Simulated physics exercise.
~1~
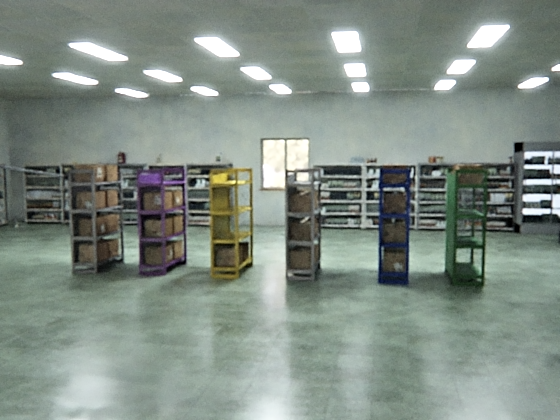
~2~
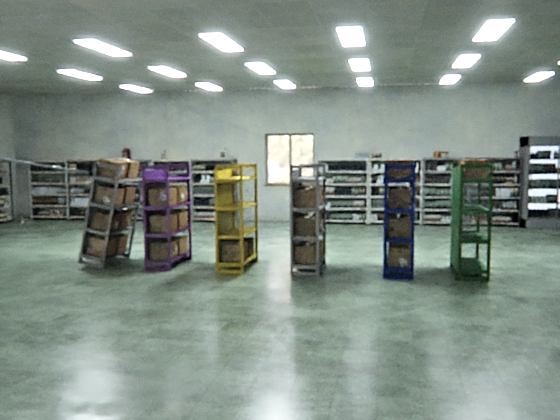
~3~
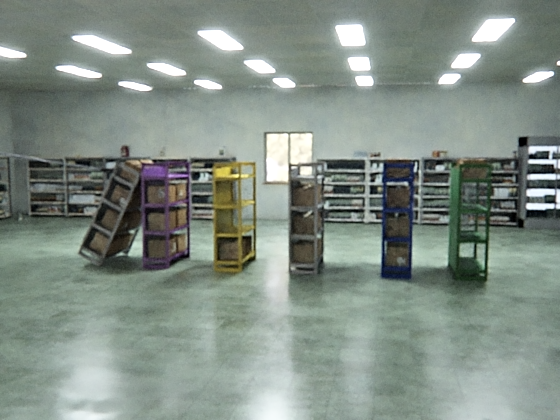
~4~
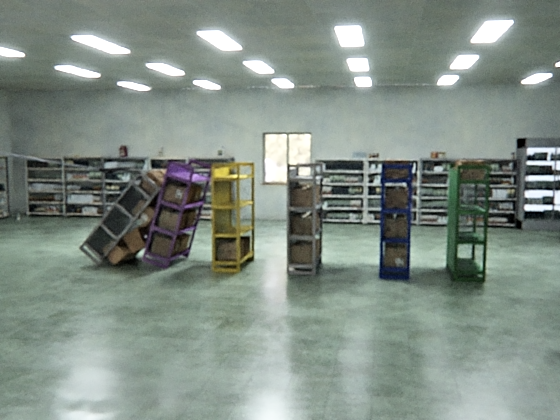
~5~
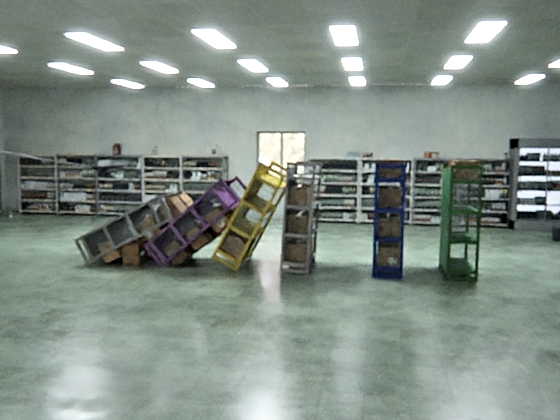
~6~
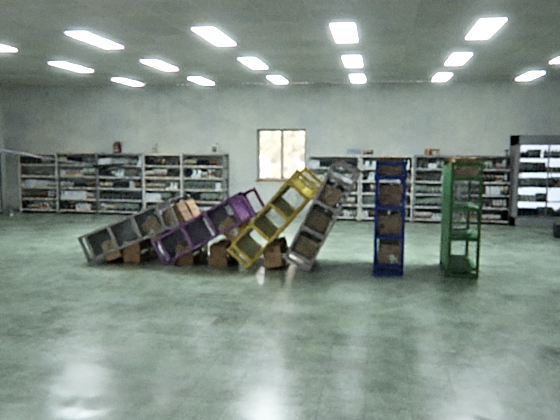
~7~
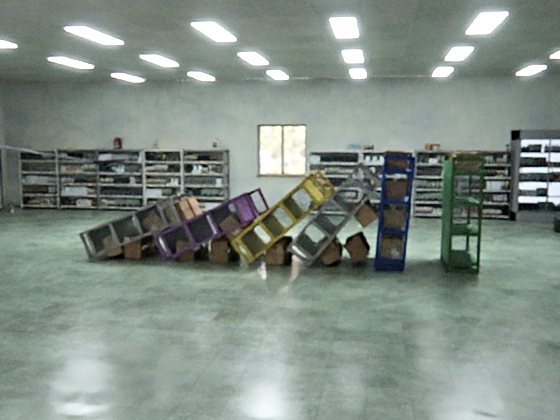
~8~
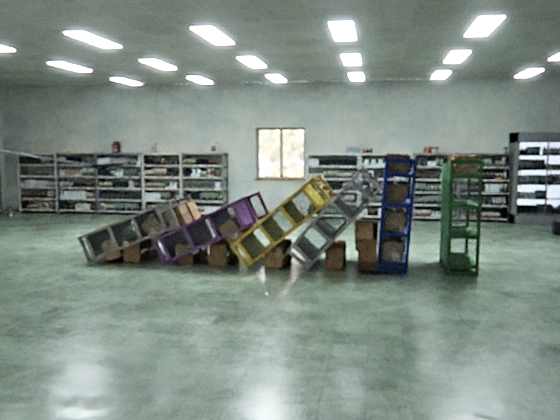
The clip shows six shelving racks in a row, the leftmost tipping right into the purple one, which topples onto the yellow and then a grey rack, spilling boxes; four end up leaning in a slanted pile against the barely tilted blue rack, while the green one stays upright.
